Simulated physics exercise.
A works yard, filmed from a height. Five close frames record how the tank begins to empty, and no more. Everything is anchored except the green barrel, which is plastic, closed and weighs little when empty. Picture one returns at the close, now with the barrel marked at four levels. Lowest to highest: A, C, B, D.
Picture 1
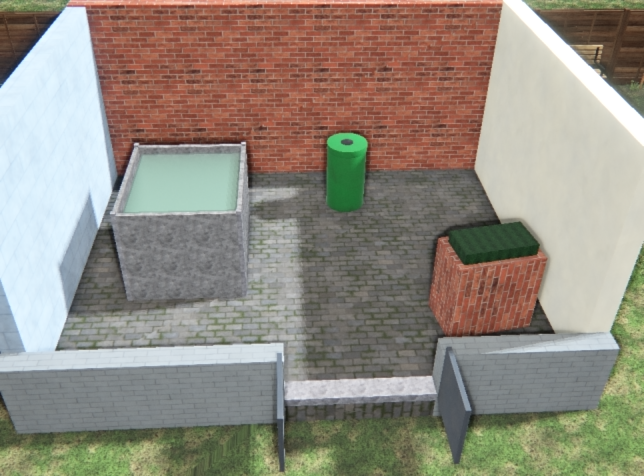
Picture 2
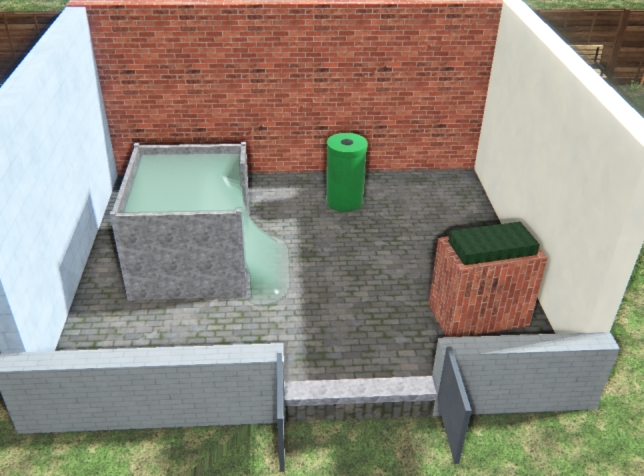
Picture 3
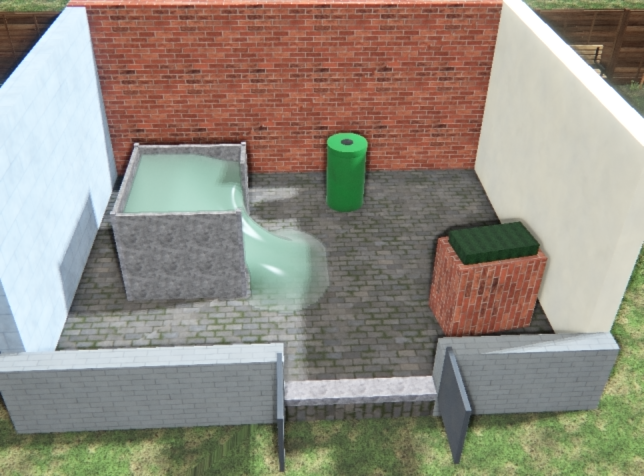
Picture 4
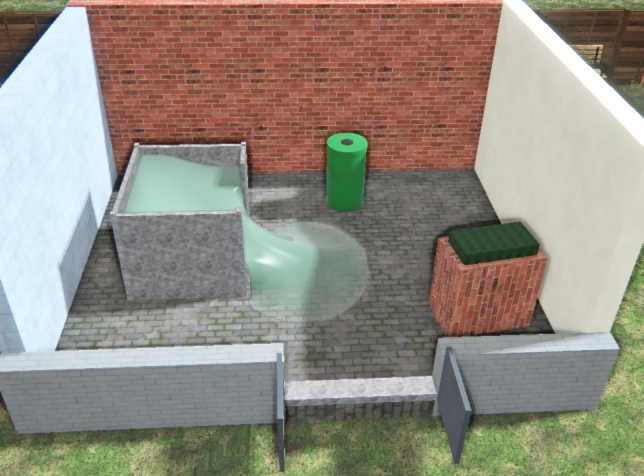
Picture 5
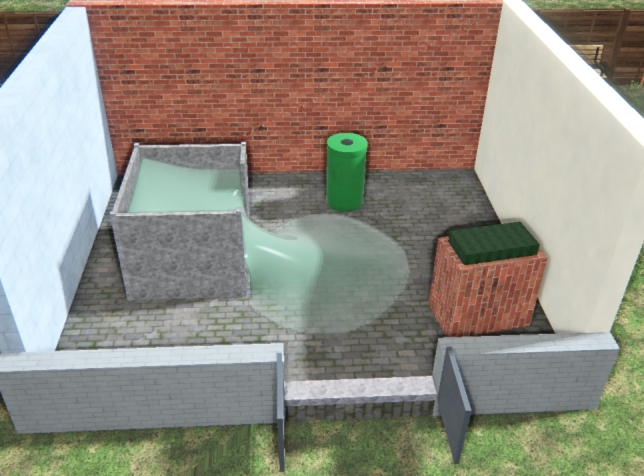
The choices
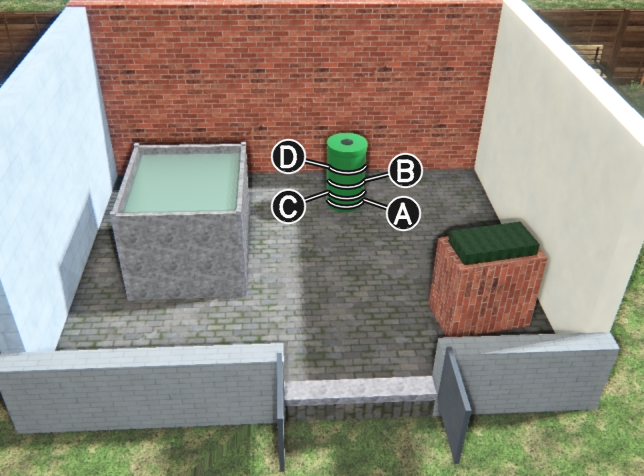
To begin with, a stone tank full of pale green water stands on the left of a walled, paved yard, with a green barrel and a brick block further right. Water pours from the tank's right side onto the paving, then spreads rightward in a widening, rounded sheet while the tank's level dips.
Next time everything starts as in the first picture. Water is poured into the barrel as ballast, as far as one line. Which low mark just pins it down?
Line C.
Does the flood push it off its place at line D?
No, not at all.
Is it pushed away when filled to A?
Yes, that goes wrong.
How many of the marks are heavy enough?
Three of them.
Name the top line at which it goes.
It is A.
In white, A at (347, 207); B at (348, 187); C at (347, 198); D at (348, 173); from the bottom up A, C, B, D.
With A, it is pushed about its own width away.
With B, it does not move.
With C, it does not move.
With D, it does not move.
